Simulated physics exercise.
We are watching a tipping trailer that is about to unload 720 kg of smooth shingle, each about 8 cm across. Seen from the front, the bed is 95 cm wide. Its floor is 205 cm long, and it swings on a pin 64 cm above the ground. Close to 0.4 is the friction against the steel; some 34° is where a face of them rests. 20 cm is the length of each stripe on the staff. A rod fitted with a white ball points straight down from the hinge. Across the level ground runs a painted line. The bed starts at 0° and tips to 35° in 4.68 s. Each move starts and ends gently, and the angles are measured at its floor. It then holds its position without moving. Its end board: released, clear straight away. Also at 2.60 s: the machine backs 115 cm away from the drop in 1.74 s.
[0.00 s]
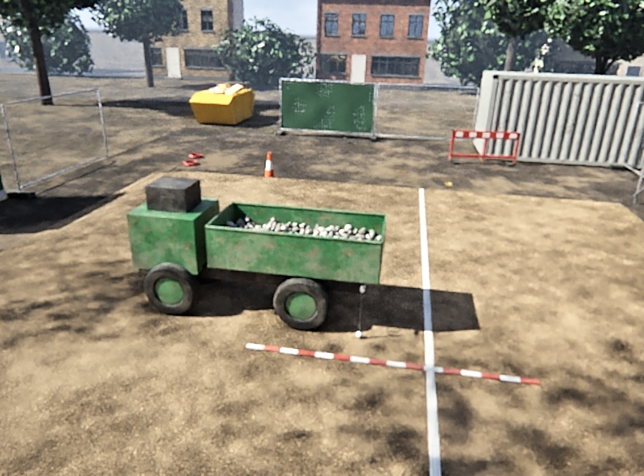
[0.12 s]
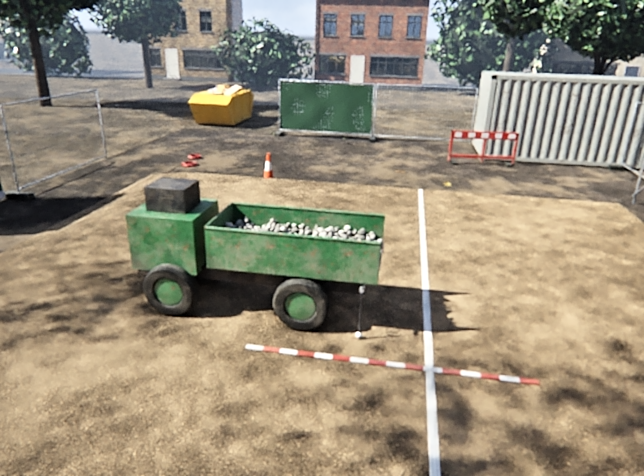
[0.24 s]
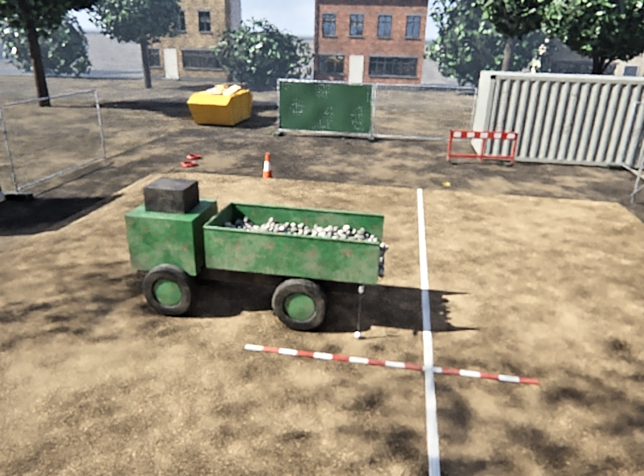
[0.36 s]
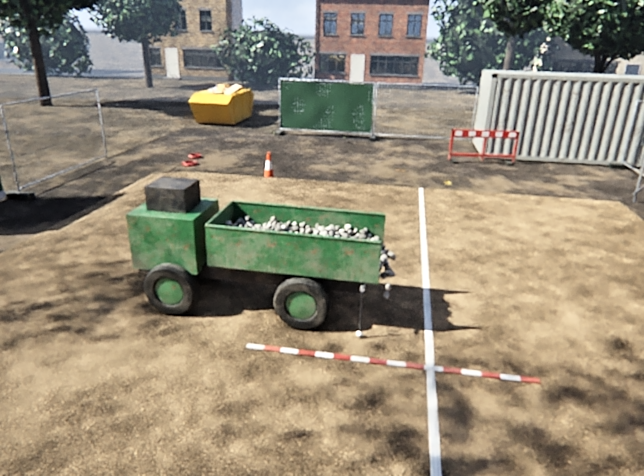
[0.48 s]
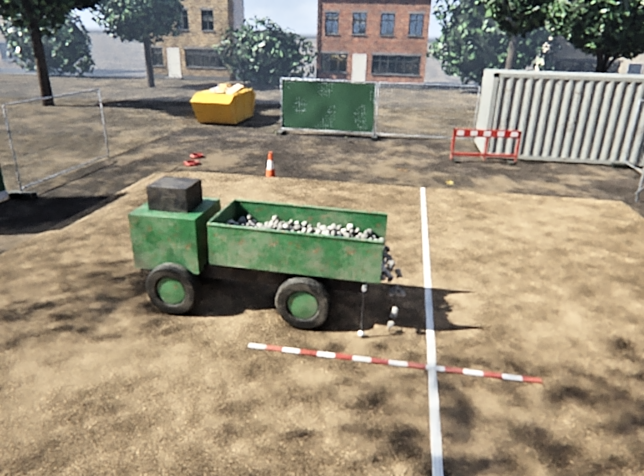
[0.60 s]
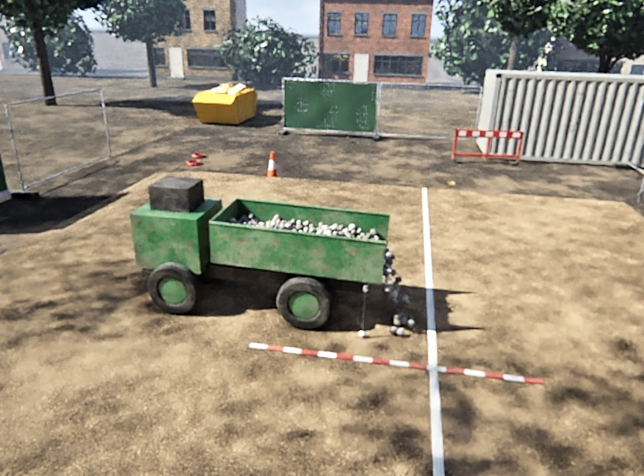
Grey stones trickling from the right end of a green trailer's nearly level bed onto sandy ground beside a white line.
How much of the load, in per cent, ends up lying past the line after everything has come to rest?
Roughly 10 per cent of it.
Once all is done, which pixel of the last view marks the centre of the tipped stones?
Somewhere around (383, 311) in the last picture.
After 3.5 s the floor is at 30°; 27 % in the bed, 64 % short of the line, 9 % past the line; the foremost stones are at (475, 326).
After 4.8 s the floor is at 35°; 0 % in the bed, 90 % short of the line, 10 % past the line; the foremost stones are at (479, 327).
After 5.1 s the floor is at 35°; 0 % in the bed, 90 % short of the line, 10 % past the line; the foremost stones are at (479, 327).
After 7.8 s the floor is at 35°; 0 % in the bed, 90 % short of the line, 10 % past the line; the foremost stones are at (479, 327).
